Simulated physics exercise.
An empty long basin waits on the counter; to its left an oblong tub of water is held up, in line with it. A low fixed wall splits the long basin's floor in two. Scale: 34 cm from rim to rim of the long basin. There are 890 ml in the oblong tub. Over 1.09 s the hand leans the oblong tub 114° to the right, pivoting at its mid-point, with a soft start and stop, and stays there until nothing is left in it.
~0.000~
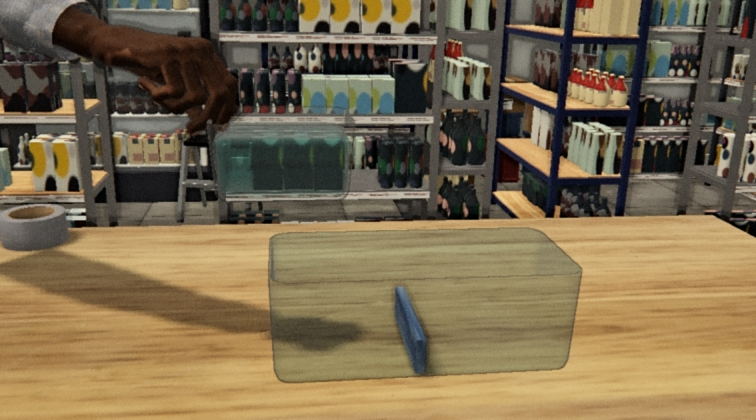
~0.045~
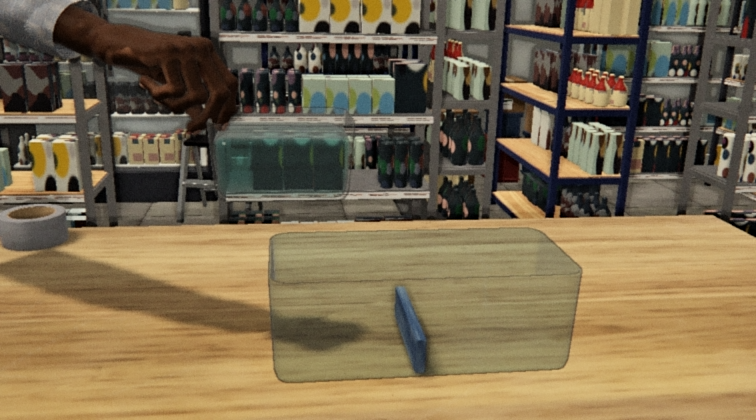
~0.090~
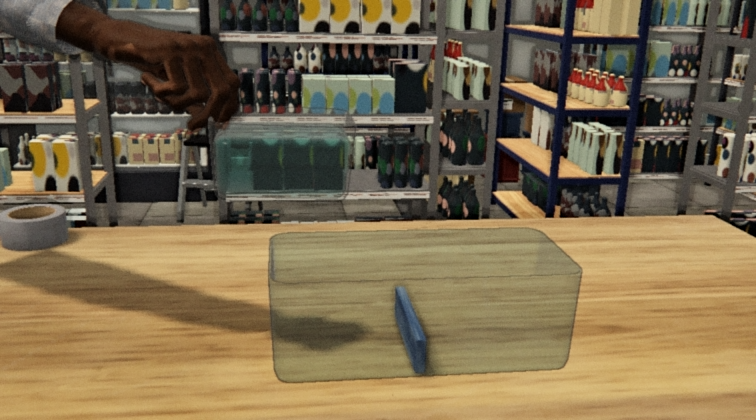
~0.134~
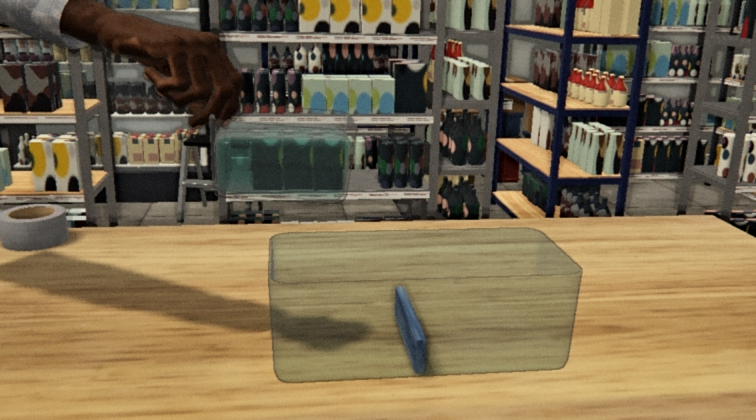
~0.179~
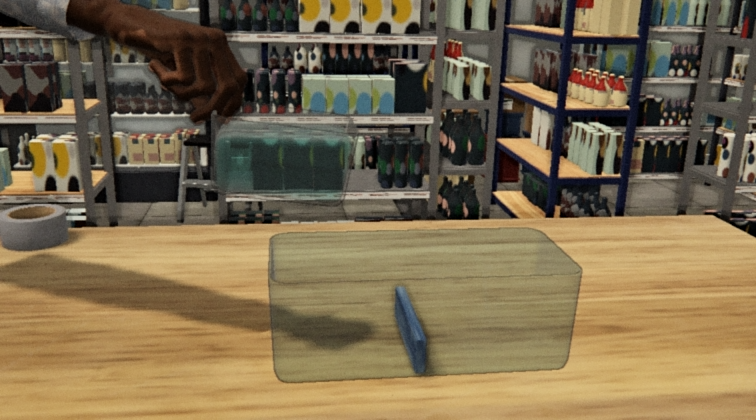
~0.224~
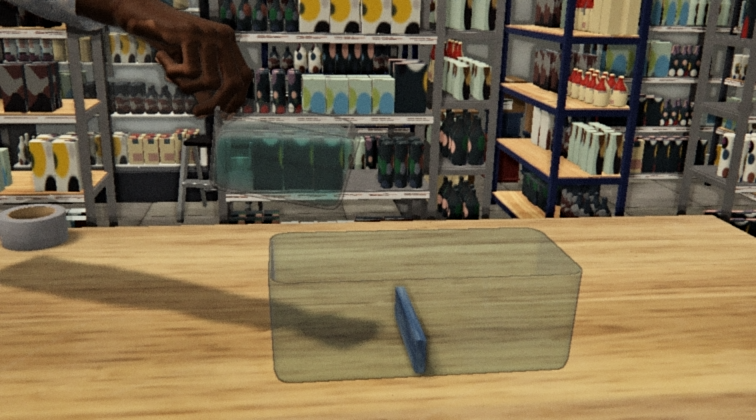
Shop counter, a hand above a clear oblong tub of water tilting it slightly rightward, beside an empty long basin holding a blue divider.
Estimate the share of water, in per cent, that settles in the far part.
About 46 per cent.
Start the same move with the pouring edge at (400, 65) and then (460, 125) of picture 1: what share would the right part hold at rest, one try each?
In turn about 75 and 90 per cent.
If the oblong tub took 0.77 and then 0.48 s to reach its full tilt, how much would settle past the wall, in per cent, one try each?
First 35, then 30 per cent.
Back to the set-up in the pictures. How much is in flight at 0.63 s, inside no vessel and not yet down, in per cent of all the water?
Near 32 in a hundred.
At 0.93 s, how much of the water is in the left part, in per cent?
Near 44 in a hundred.
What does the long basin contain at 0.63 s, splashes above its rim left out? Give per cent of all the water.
Some 18 per cent.
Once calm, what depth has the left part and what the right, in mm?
Left about 20 mm, right about 16 mm.
By 0.63 s the tilt is 71° and 49 per cent is still to pour, 7 is left of the wall and 12 right of it.
By 0.93 s the tilt is 108° and 6 per cent is still to pour, 43 is left of the wall and 45 right of it.
By 1.25 s the tilt is 114° and 0 per cent is still to pour, 52 is left of the wall and 46 right of it.
By 1.59 s the tilt is 114° and 0 per cent is still to pour, 52 is left of the wall and 46 right of it.
At rest 52 per cent lies left of the wall, 46 right of it and 1 outside.
